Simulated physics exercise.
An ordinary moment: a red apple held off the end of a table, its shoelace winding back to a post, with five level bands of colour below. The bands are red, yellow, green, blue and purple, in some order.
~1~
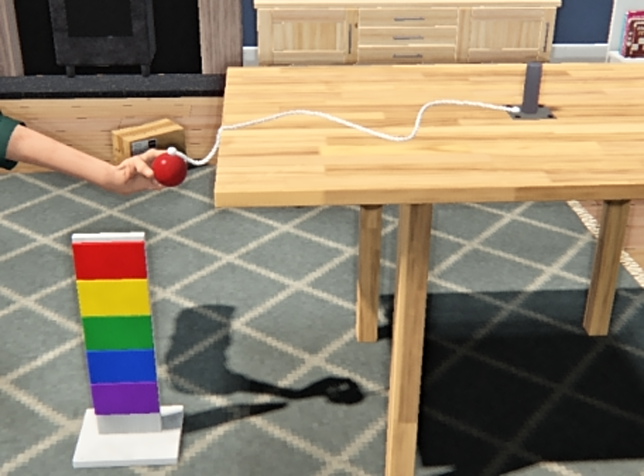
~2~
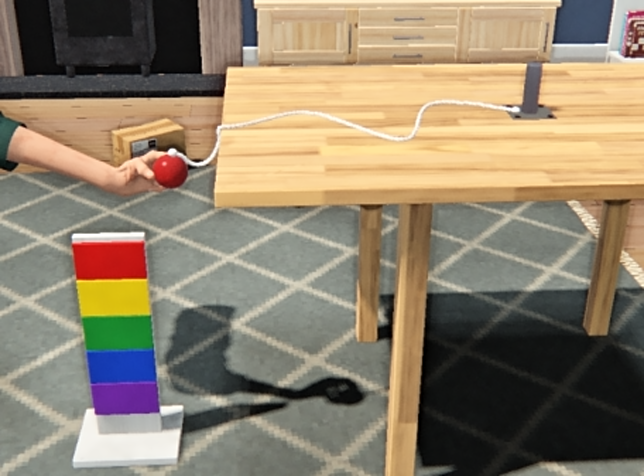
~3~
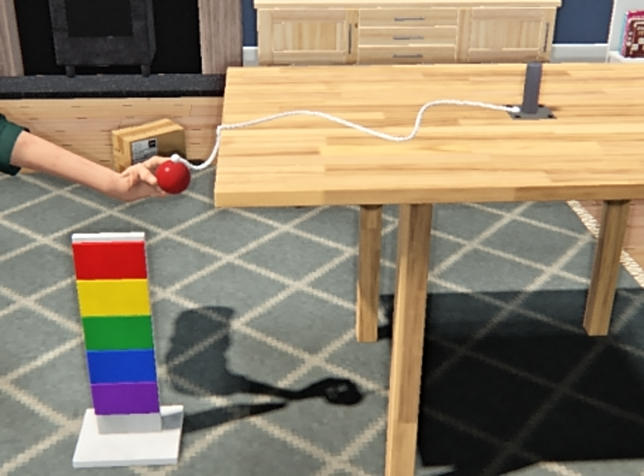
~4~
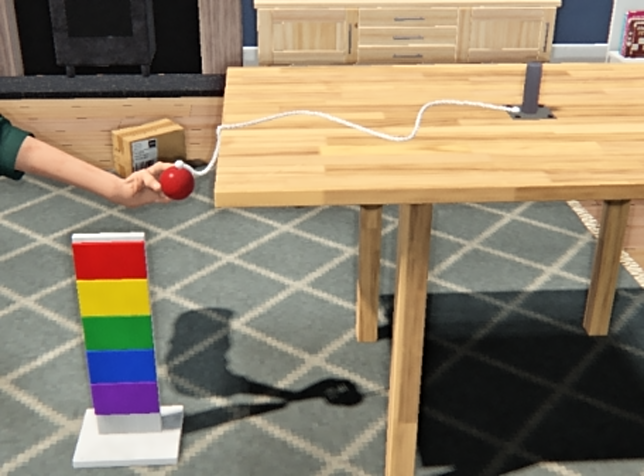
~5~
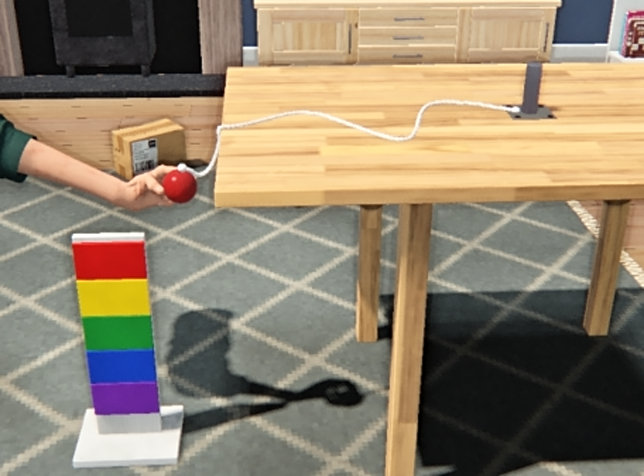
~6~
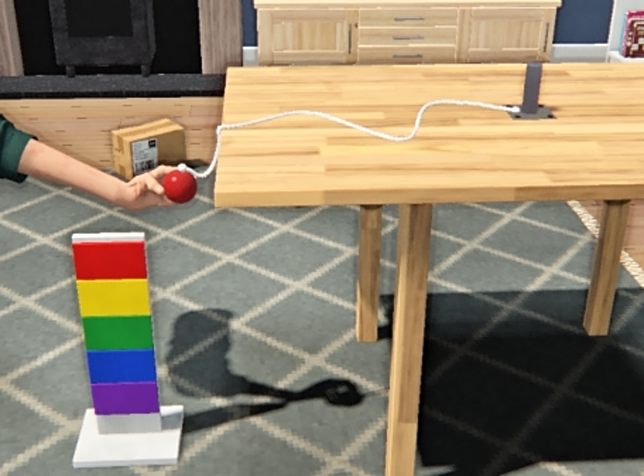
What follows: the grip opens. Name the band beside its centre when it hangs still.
Its centre hangs level with the green band.
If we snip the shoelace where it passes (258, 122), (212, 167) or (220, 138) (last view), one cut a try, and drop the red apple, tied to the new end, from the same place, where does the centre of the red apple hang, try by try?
Try by try, around (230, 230), (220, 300) and (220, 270).
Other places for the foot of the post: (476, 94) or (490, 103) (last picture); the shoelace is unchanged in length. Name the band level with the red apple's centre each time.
In that order: Blue; blue.
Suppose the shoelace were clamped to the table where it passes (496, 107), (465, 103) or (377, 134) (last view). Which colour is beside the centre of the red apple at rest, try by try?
In that order: Green; green; red.
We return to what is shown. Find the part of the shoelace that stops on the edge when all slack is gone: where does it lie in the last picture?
Near (331, 119).
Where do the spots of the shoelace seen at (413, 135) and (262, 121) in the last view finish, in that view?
Near (330, 122) and (225, 209).
Early on, apple near (206, 319); level with green.
Midway, apple near (243, 321); level with green.
Finally, apple near (230, 326); level with green. Its middle rests at the green band.
